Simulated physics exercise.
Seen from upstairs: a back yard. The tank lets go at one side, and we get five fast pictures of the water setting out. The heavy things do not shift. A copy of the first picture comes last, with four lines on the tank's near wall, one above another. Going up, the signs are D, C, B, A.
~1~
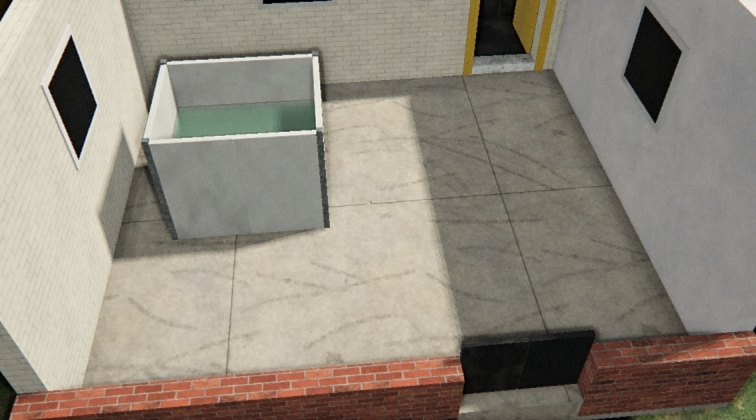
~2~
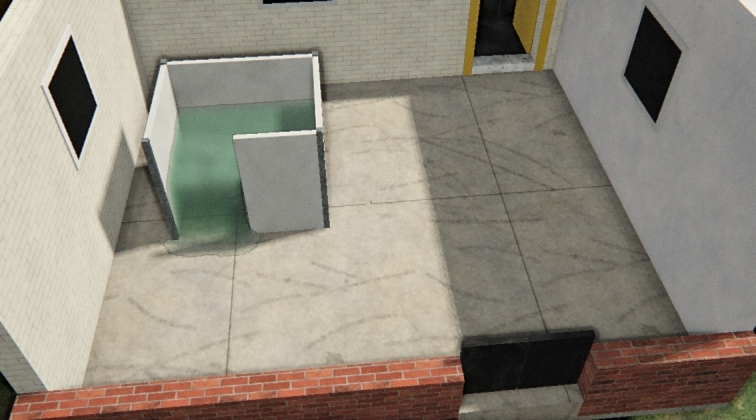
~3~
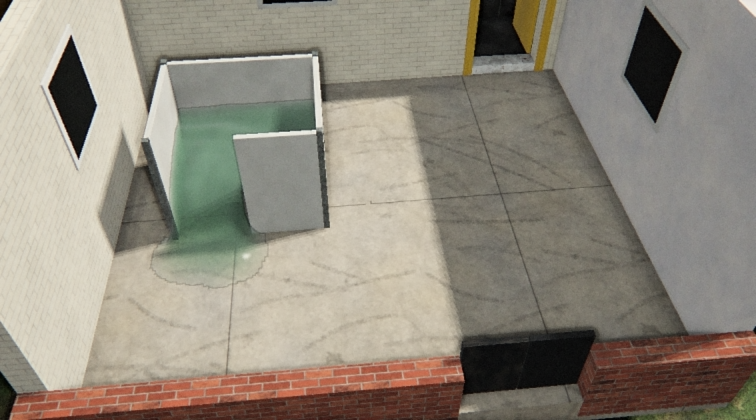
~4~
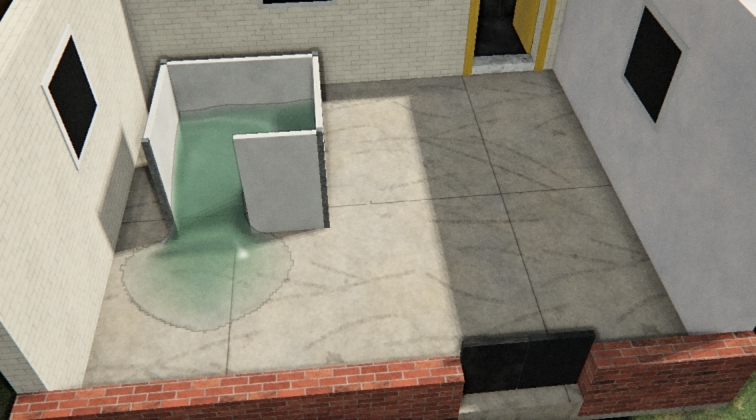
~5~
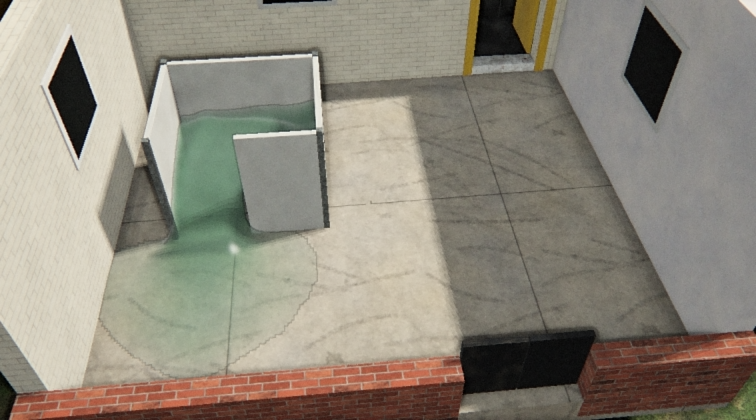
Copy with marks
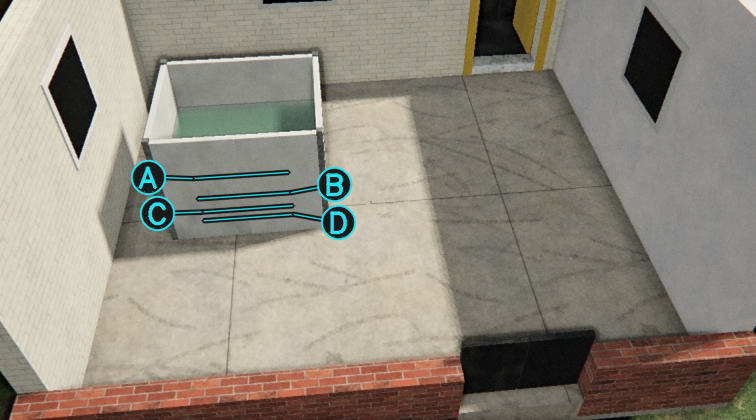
Green water pours through a gap opened in the front of a walled tank, spreading across the paved yard in a widening pool.
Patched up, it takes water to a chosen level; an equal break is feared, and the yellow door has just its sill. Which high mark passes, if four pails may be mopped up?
Level A just does it.
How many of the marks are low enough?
All of the four.
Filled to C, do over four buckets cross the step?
No.
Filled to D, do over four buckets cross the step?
No, that is safe.
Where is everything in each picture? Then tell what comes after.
The first frame shows water in the tank at rest, its middle at (245, 138); foot of the yellow doorway at (502, 72); shut gate at (525, 346).
In the second frame, 1 % of the ground under water, visible out to (173, 245).
In the third frame, 3 % of the ground under water, visible out to (251, 269).
In the fourth frame, 6 % of the ground under water, visible out to (192, 321).
In the fifth frame, 11 % of the ground under water, visible out to (133, 336).
In cyan, A at (240, 175); B at (244, 195); C at (247, 208); D at (249, 217); from the bottom up D, C, B, A.
For level A, a splash gets over, under a bucket.
For level B, nothing gets over.
For level C, nothing gets over.
For level D, nothing gets over.
